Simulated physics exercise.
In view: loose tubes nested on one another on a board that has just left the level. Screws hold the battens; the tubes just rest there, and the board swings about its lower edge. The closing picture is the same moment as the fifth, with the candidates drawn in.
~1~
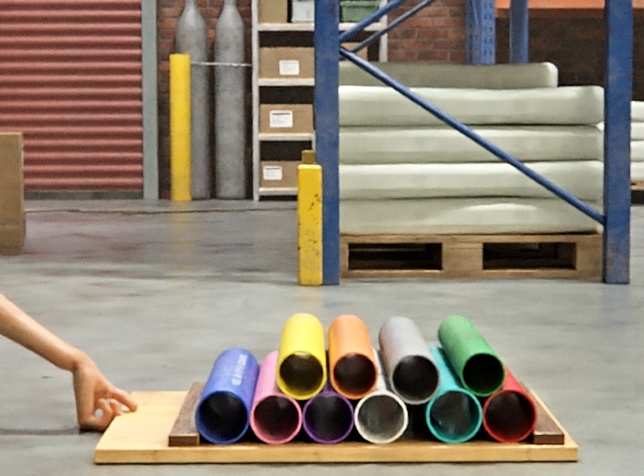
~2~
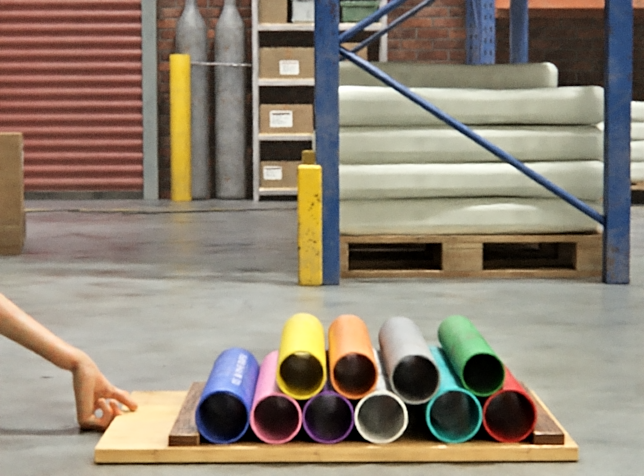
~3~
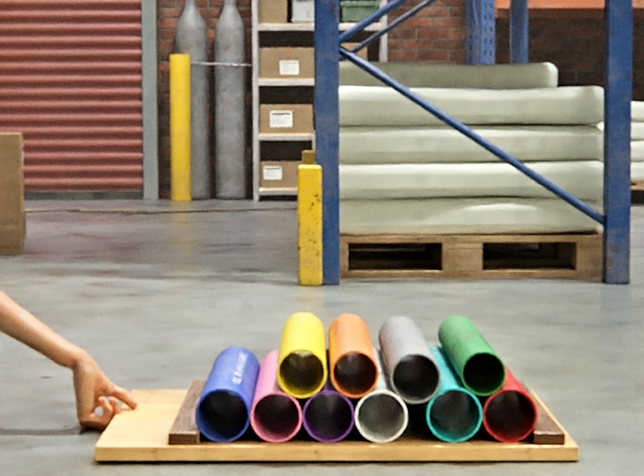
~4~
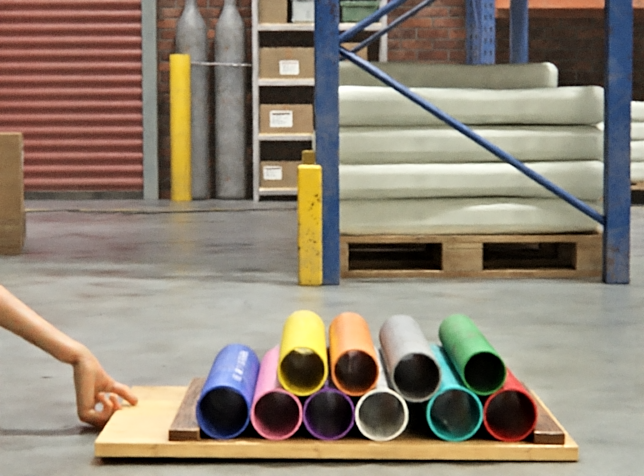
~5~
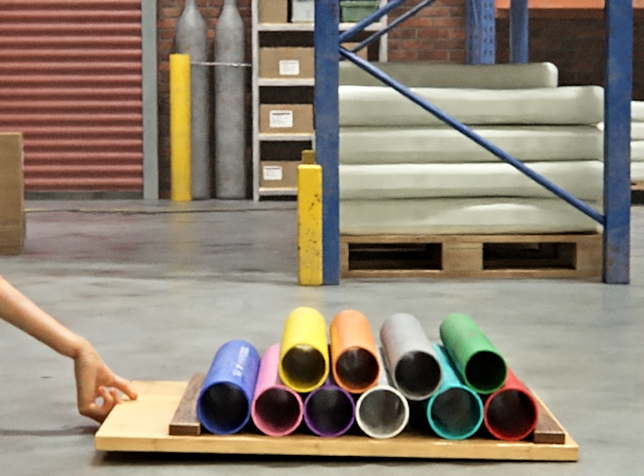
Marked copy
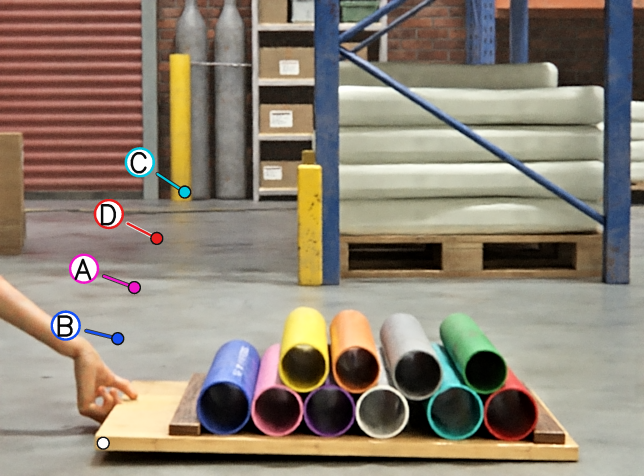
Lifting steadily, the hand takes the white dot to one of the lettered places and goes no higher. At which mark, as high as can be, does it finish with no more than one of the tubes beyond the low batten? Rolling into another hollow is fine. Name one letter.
Lift it to D and no more.
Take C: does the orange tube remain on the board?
The orange tube: No.
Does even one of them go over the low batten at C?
Yes, at C.
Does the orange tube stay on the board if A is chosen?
Yes, with A.
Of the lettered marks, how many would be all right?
Three of the four.
On the marked copy, A at (134, 288); B at (118, 339); C at (185, 192); D at (157, 239); the white dot at (103, 443).
Following D. Soon after the start, board at 16°.
Later, board at 27°.
In the end, board at 27°, none over the low batten.
As for the rest, A none over the low batten; B none over the low batten; C ten over the low batten.
